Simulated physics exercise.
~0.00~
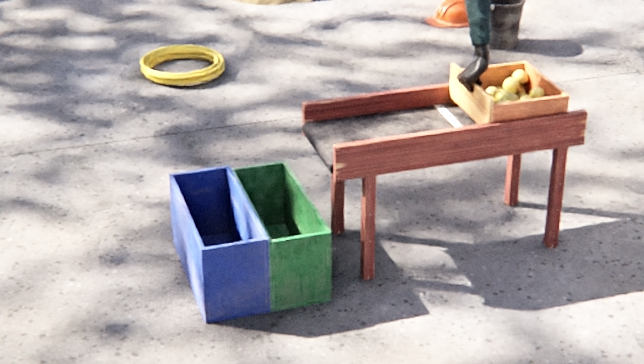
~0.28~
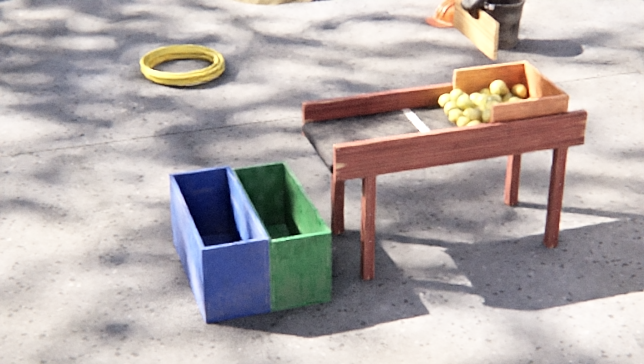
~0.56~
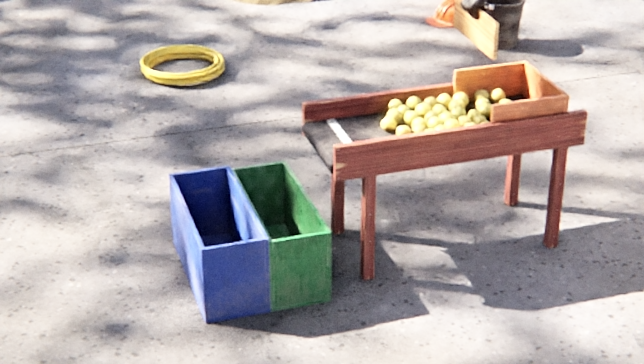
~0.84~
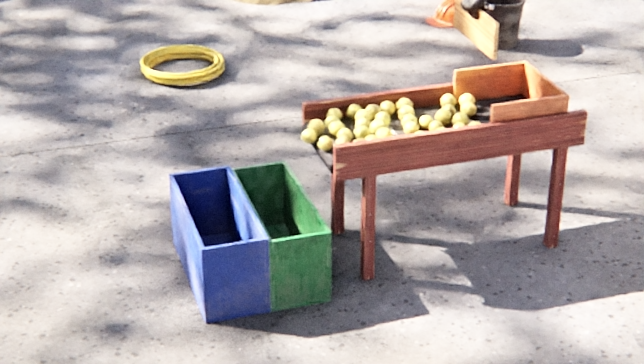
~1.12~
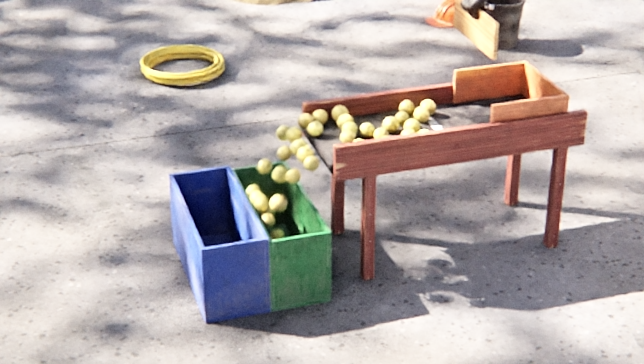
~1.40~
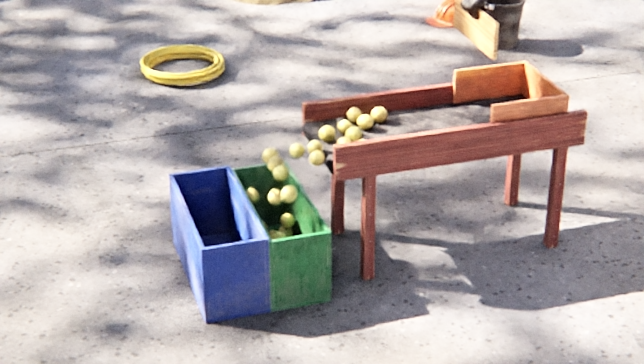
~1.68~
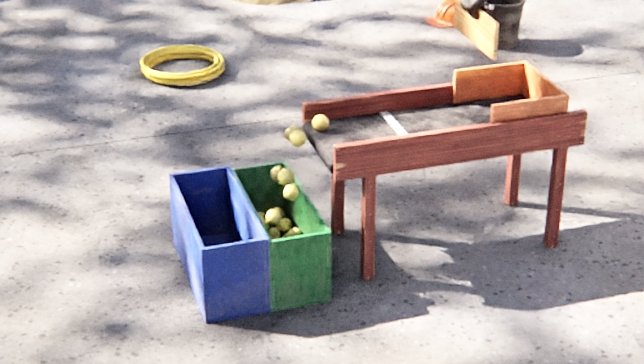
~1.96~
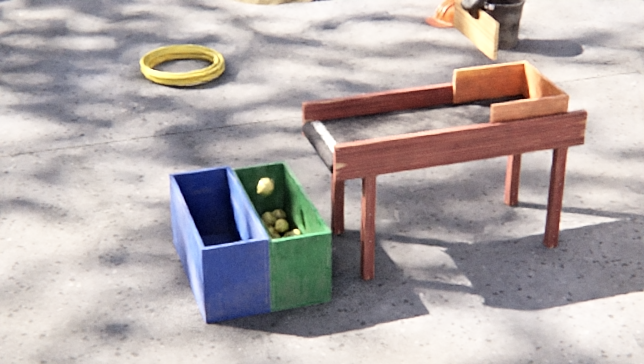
The yellow apples spilled out of the orange pen once its gate was lifted, rode left along the wooden-sided belt, and tumbled off the end into the green box, where they finished piled up while the blue box beside it stayed empty.
